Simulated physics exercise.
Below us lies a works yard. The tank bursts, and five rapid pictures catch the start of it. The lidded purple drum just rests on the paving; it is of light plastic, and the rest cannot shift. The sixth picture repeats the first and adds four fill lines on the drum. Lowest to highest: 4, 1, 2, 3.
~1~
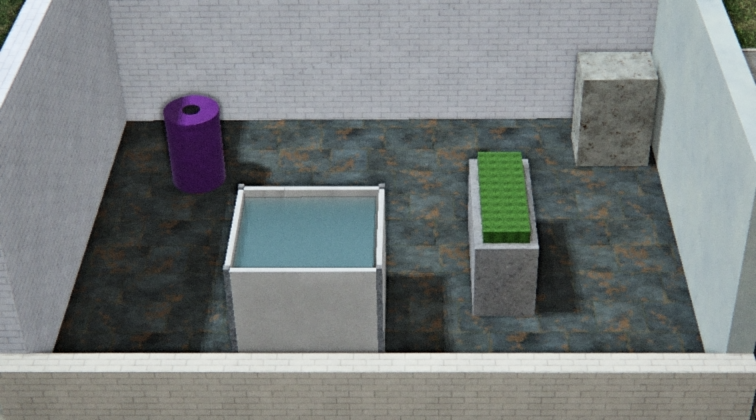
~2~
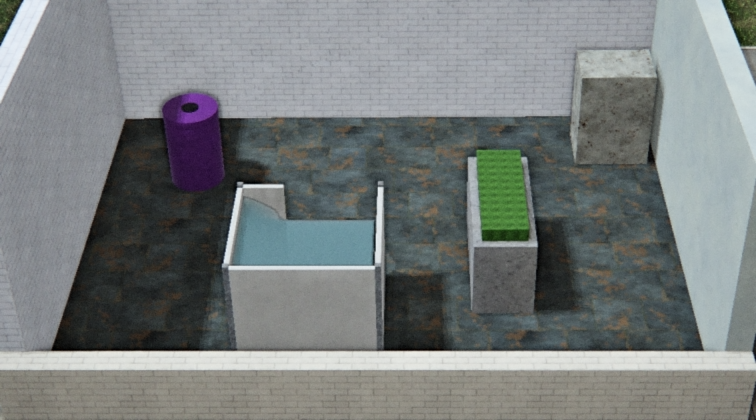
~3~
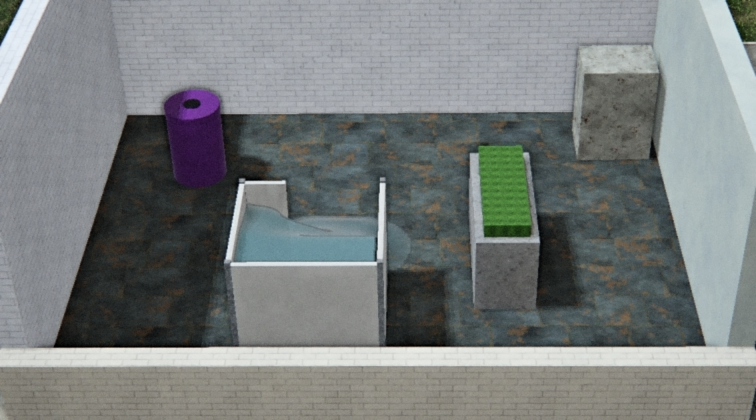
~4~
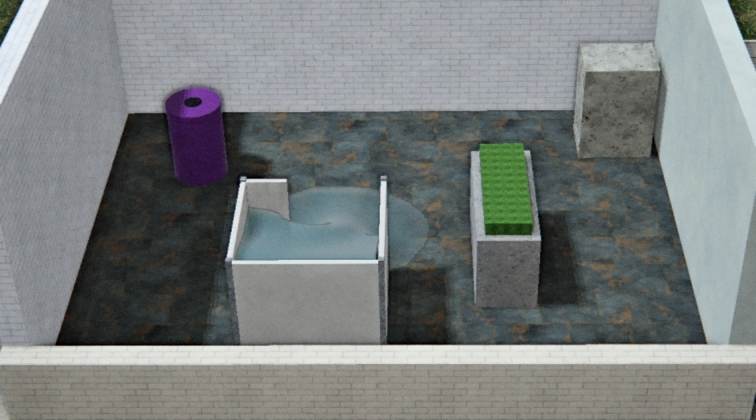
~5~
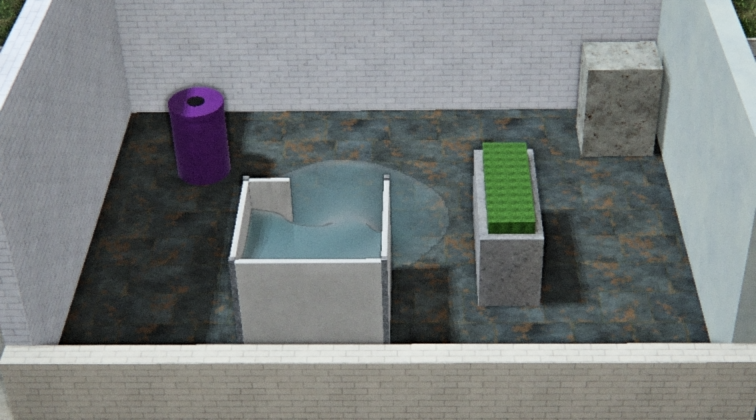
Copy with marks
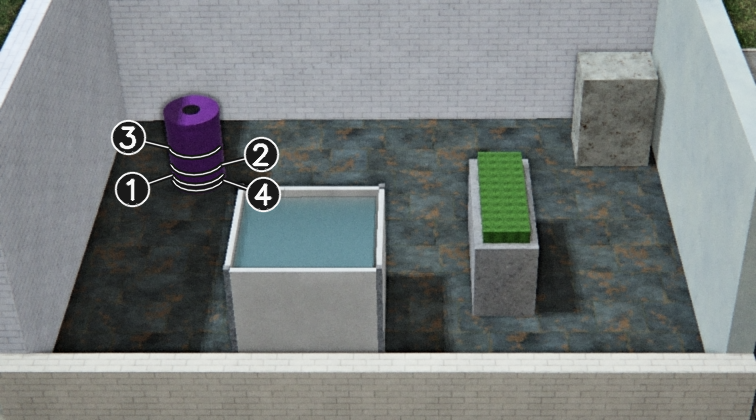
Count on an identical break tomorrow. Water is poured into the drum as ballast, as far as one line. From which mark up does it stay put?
1 is the one.
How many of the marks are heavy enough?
Three.
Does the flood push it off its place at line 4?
Yes.
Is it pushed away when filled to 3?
No.
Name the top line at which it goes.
Here it is line 4.
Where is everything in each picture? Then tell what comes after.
In the first picture, lid of the purple drum at (191, 110); tank full, its middle at (308, 234).
In the second picture, water covers 2 % of the ground, mostly out of sight from here.
In the third picture, water covers 4 % of the ground, mostly out of sight from here.
In the fourth picture, water covers 8 % of the ground, mostly out of sight from here.
In the fifth picture, lid of the purple drum at (196, 102); 12 % of the ground under water, its edge towards the drum at (320, 166).
In white, 1 at (195, 185); 2 at (194, 174); 3 at (191, 157); 4 at (195, 190); from the bottom up 4, 1, 2, 3.
For line 1, it does not move.
For line 2, it does not move.
For line 3, it does not move.
For line 4, it is pushed about twice its own width away.
